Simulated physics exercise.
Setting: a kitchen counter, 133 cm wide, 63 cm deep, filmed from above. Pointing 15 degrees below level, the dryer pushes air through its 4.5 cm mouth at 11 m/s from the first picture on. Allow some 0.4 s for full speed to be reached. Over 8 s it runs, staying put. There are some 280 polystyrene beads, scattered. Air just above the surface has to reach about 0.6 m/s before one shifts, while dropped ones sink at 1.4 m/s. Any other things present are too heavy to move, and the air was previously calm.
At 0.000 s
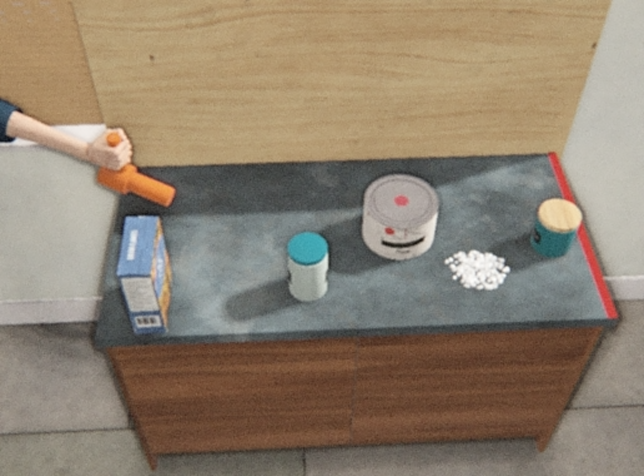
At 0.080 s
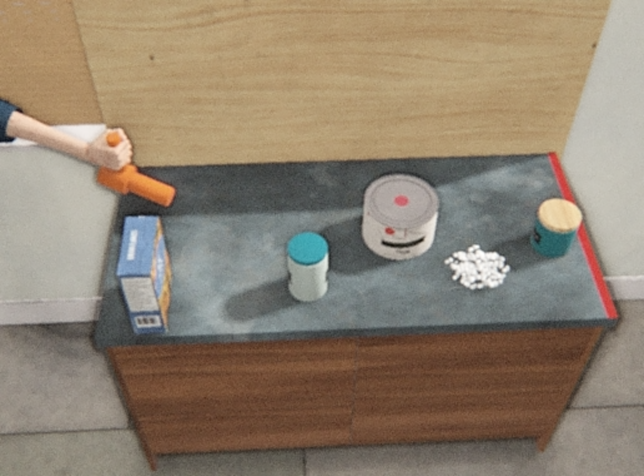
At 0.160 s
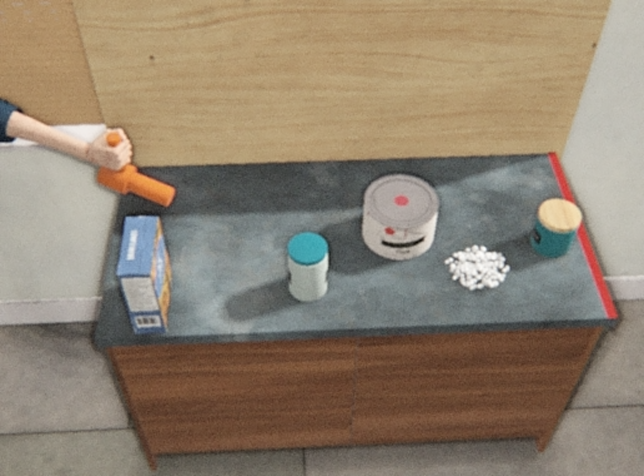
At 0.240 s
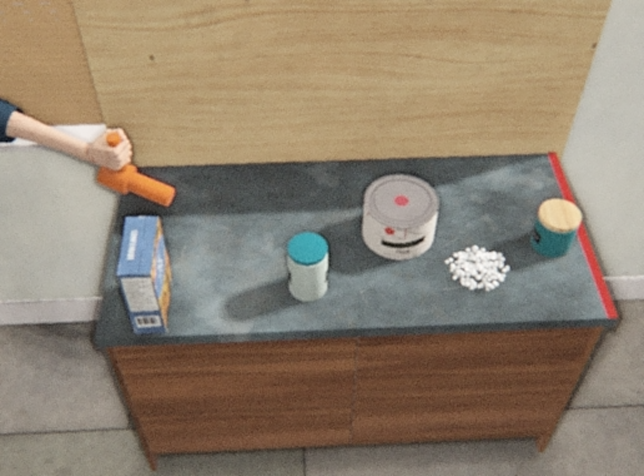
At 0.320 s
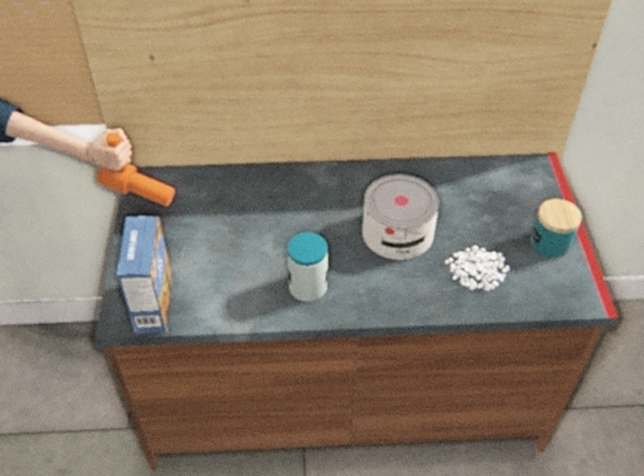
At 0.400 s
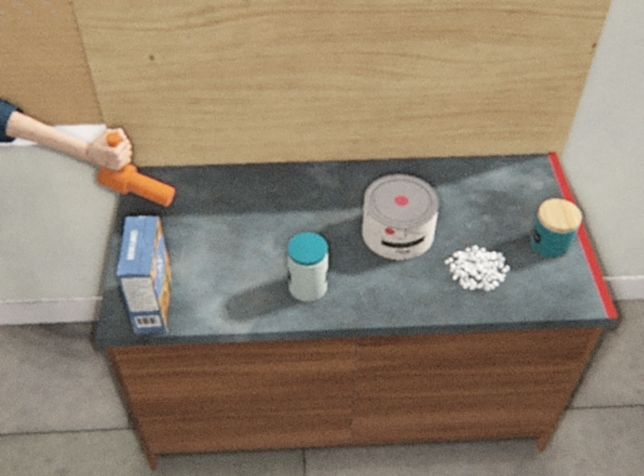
A hand at the left edge grips an orange dryer, its mouth angled down to the right over a dark grey kitchen counter with wooden fronts, seen from above. A blue box stands at left, a pale teal-lidded jar and large grey-lidded tin nearer the middle, and loose white beads beside a wooden-lidded teal jar at right. Nothing visibly moves, and the camera stays still.
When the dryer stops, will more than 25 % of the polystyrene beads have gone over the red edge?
Over the limit.
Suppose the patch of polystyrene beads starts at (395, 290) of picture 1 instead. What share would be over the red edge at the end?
I'd expect around 15 percent of them to end up there.
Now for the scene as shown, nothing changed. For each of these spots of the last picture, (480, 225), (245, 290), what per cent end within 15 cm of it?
15 %, 0 %.
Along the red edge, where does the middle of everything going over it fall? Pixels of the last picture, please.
Close to pixel (603, 278).
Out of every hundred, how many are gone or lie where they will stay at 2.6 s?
My guess would be around 70 %.
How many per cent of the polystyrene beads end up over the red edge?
It ends up close to 90 in a hundred.
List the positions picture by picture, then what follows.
In the first frame, the middle of the polystyrene beads is near (477, 269), none has stirred yet and the mouth of the dryer is at (170, 198).
In the second frame, the middle of the polystyrene beads is near (478, 266), none has stirred yet and the red edge is centred on (584, 227).
In the third frame, the middle of the polystyrene beads is near (478, 266), none has stirred yet, the top of a jar is at (561, 214) and the top of a large tin is at (402, 200).
In the fourth frame, the middle of the polystyrene beads is near (478, 266) and none has stirred yet.
In the fifth frame, the middle of the polystyrene beads is near (478, 266) and none has stirred yet.
In the sixth frame, the middle of the polystyrene beads is near (478, 266) and none has stirred yet.
After 1.6 s, 58 % are over the red edge; the middle of those still in play is near (498, 258); 55 % have settled or left.
After 2.6 s, 67 % are over the red edge; the middle of those still in play is near (491, 263); 67 % have settled or left.
After 4.4 s, 80 % are over the red edge; the middle of those still in play is near (481, 257); 81 % have settled or left.
After 8.0 s, at the end, 85 % are over the red edge.
